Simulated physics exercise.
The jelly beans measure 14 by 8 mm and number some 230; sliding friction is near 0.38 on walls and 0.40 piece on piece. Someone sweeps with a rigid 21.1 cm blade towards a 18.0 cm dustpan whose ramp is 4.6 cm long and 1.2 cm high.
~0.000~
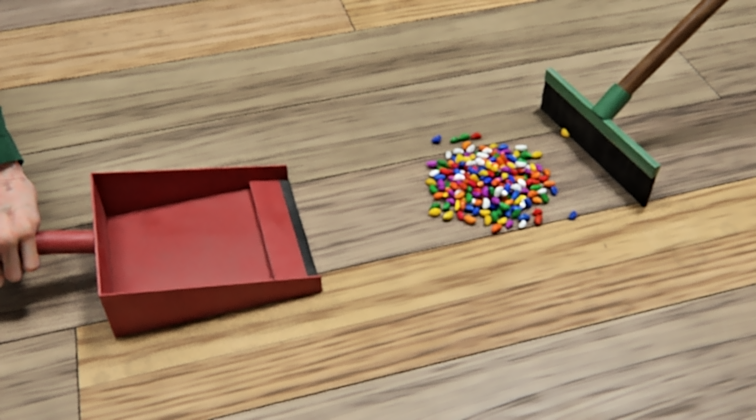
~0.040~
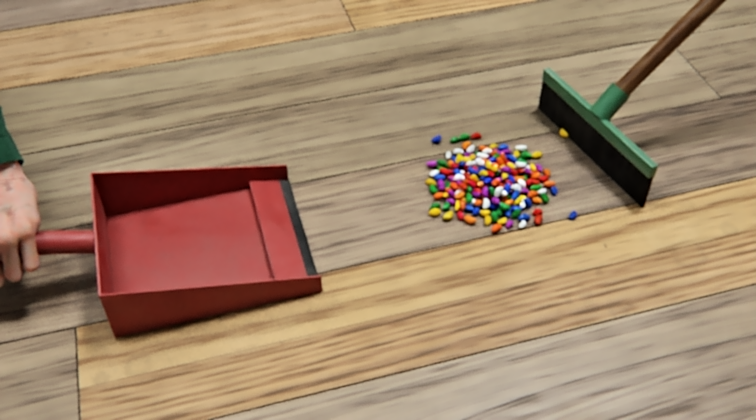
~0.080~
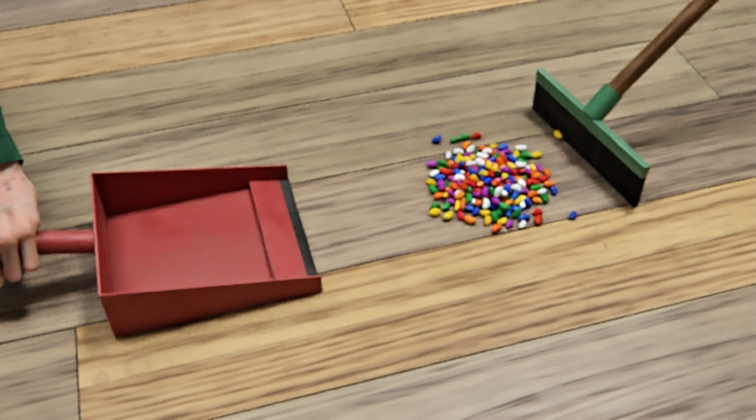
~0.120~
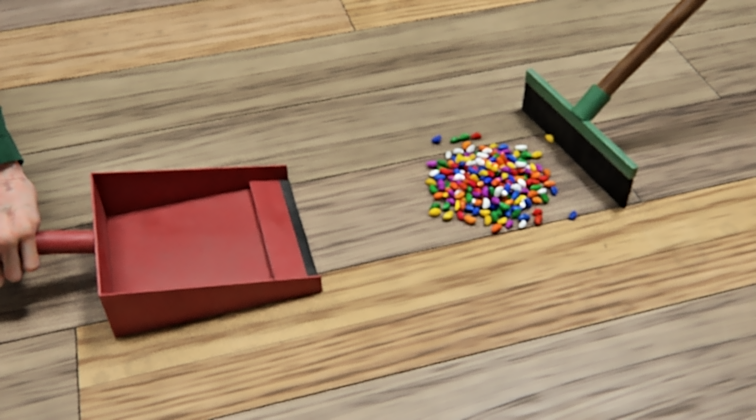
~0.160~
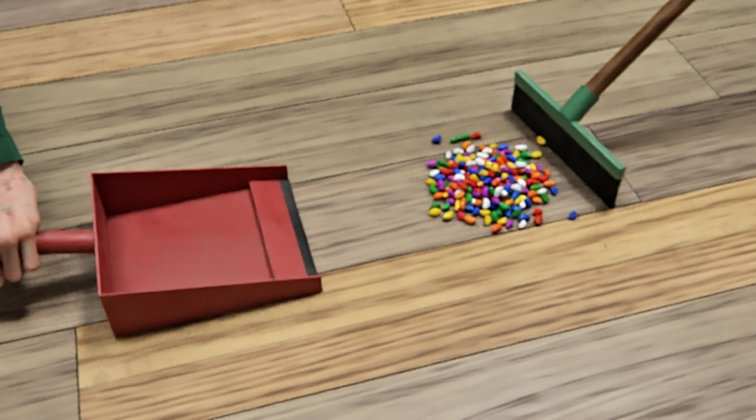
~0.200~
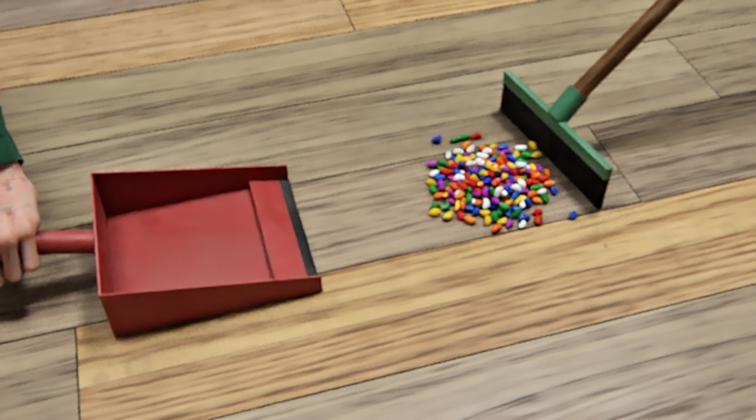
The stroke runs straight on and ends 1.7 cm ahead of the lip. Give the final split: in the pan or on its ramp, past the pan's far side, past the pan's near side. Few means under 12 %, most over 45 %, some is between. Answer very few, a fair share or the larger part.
In the pan or on its ramp: Very few; past the pan's far side: A fair share; past the pan's near side: Very few.
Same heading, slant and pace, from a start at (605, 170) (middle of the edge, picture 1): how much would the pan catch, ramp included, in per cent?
Some 10 per cent.
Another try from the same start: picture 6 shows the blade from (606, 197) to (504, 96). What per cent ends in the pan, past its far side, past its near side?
Pan 25, far 10, near 25.
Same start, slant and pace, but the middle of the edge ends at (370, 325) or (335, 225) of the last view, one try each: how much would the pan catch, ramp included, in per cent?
Some 5 and 30 per cent.
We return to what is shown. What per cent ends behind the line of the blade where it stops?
Roughly 35 per cent.
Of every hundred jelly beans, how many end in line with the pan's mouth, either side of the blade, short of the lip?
About 75 per cent.
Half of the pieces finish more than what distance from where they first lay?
About 20 cm.
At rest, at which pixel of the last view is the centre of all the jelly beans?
Near (328, 217).
Then, at 0.58 s, middle of the blade 19 cm from the lip; 0 % over the lip, far side 5 %, near side 0 %.
After 0.84 s, middle of the blade 10 cm from the lip; 0 % over the lip, far side 15 %, near side 0 %.
After 1.20 s, middle of the blade 4 cm from the lip; 5 % over the lip, far side 15 %, near side 5 %.
In the end, at 2.0 s, pan 5 %, far side 15 %, near side 5 %, in front of the lip or behind the blade 75 %.
